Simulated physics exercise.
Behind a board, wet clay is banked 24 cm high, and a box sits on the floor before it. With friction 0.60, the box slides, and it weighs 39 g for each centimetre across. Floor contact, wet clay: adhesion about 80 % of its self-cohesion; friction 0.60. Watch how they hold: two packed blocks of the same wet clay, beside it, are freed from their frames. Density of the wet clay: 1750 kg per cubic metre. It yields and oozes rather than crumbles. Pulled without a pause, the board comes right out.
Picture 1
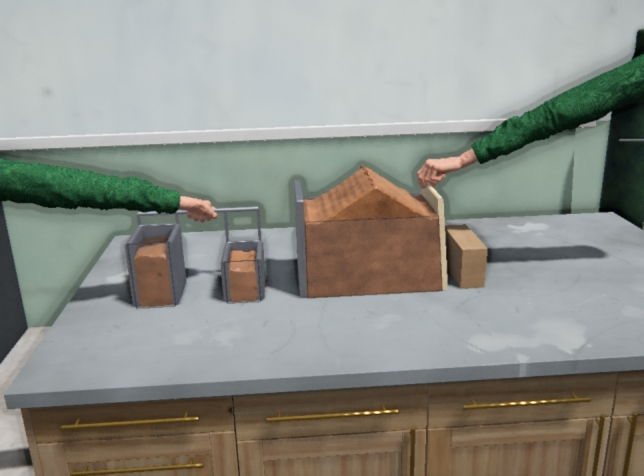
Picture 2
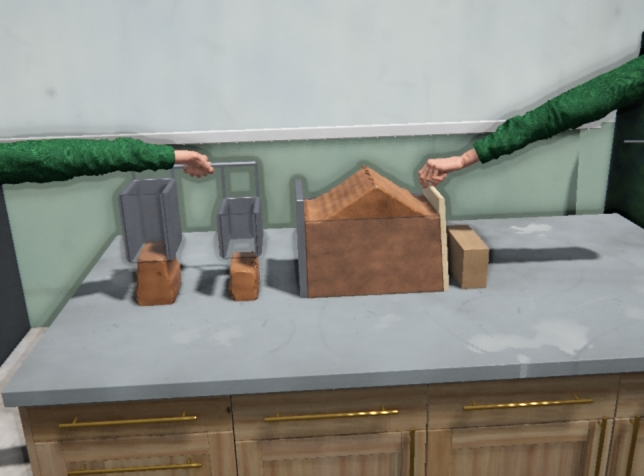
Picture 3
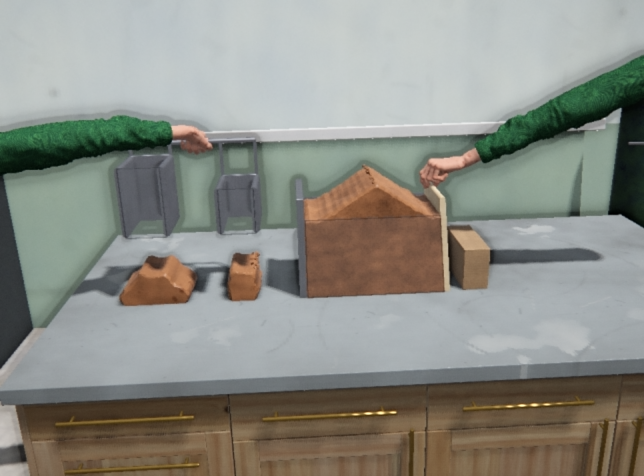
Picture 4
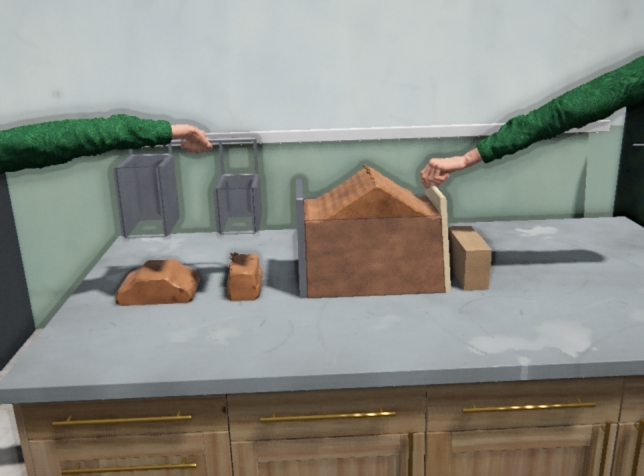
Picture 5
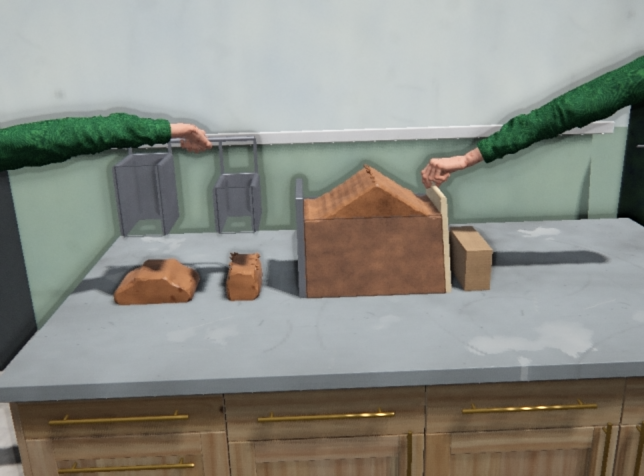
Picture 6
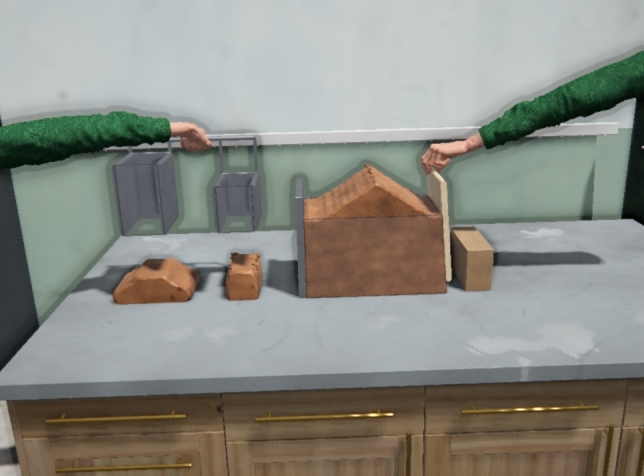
Gray molds lifted by a hand leave two brown clay blocks slumping, the left one most, before another hand raises a board slightly.
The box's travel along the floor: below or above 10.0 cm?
So that one lands in excess of 10.0 cm, as it turns out.
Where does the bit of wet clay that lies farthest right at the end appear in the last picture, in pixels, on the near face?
Near (566, 280), I'd say.
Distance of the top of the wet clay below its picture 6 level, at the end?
About 9.5 cm.
Last picture + 0.20 s, the box has not moved.
Last picture + 0.44 s, the box has been pushed 10 cm.
Last picture + 0.67 s, the box has been pushed 23 cm.
Last picture + 0.91 s, the box has been pushed 29 cm.
Last picture + 1.03 s, the box has been pushed 29 cm.
